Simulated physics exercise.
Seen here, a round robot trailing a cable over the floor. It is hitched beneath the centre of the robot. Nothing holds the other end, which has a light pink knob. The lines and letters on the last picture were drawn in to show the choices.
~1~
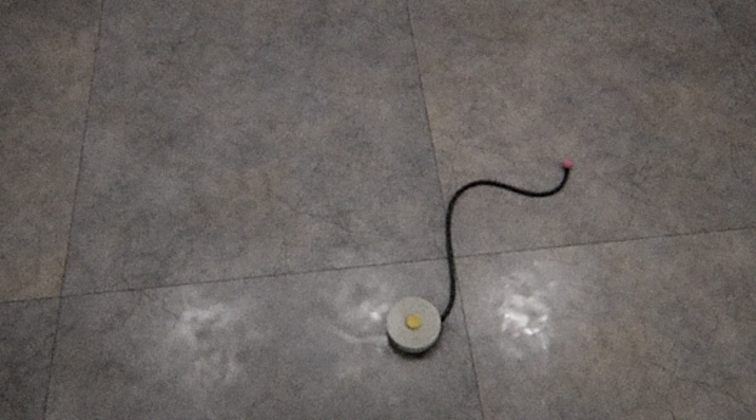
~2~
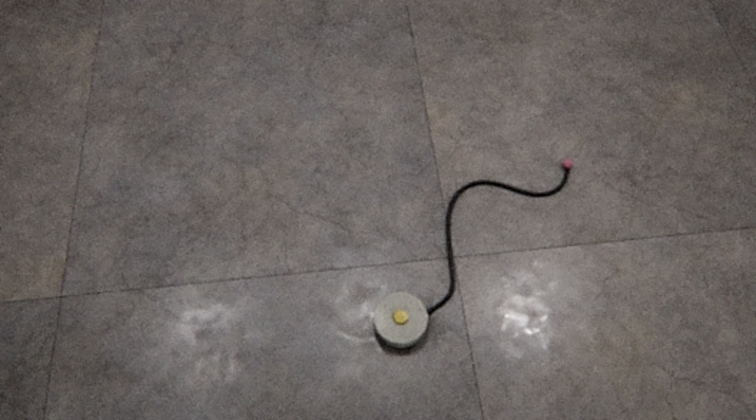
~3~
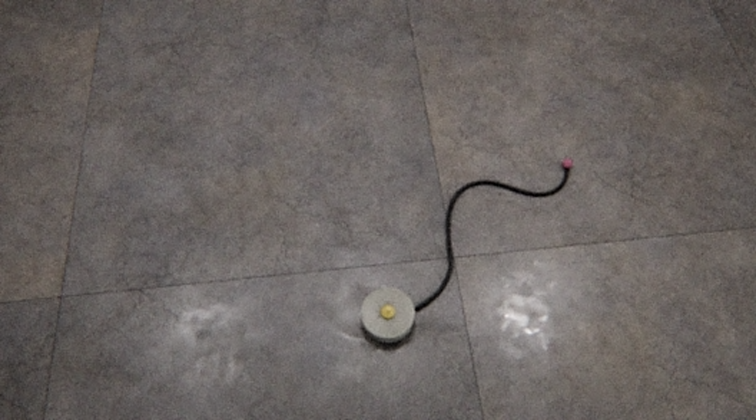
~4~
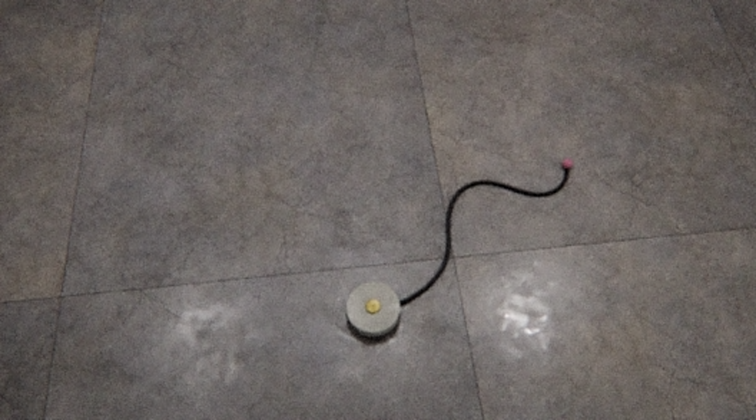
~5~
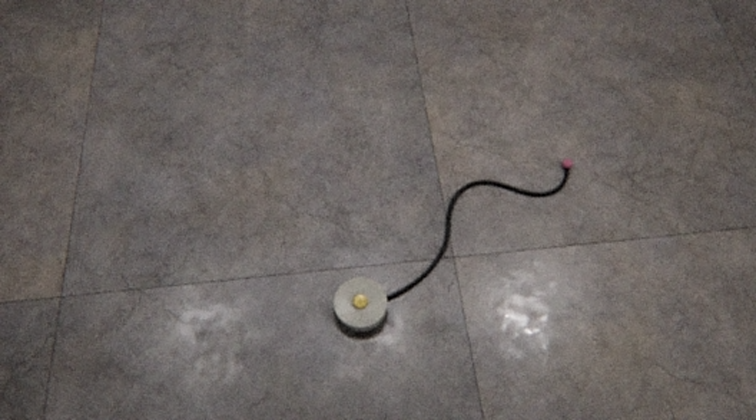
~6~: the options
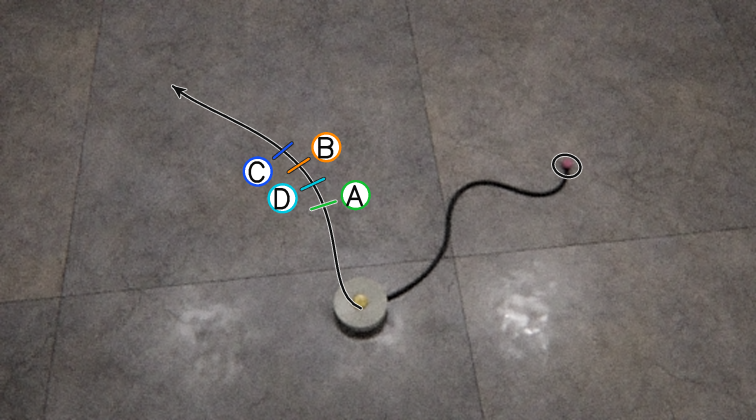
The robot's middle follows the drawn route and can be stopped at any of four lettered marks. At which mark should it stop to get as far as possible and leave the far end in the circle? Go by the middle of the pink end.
Mark C.
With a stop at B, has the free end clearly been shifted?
By then, no.
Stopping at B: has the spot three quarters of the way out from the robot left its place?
By then, no.
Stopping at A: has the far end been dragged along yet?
No.
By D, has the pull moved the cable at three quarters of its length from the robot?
No.
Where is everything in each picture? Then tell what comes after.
In the first frame, robot (413, 325); free end (568, 164).
In the second frame, robot (400, 320); free end (568, 164).
In the third frame, robot (388, 315); free end (568, 164).
In the fourth frame, robot (373, 310); free end (568, 164).
In the fifth frame, robot (361, 305); free end (568, 164).
On the marked copy, A at (323, 205); B at (299, 165); C at (283, 151); D at (313, 184); the ring at (567, 166); the route from (361, 308) via (294, 161) to (173, 86).
Taking C. A third of the way, robot (334, 244), middle of the cable (455, 204), free end (568, 164).
Two thirds of the way, robot (315, 184), middle of the cable (454, 204), free end (568, 164).
When it is over, robot (282, 146), middle of the cable (427, 189), free end (567, 168); the free end is still in its ring.
As for the rest, A is safe but short; B is safe but short; D is safe but short.
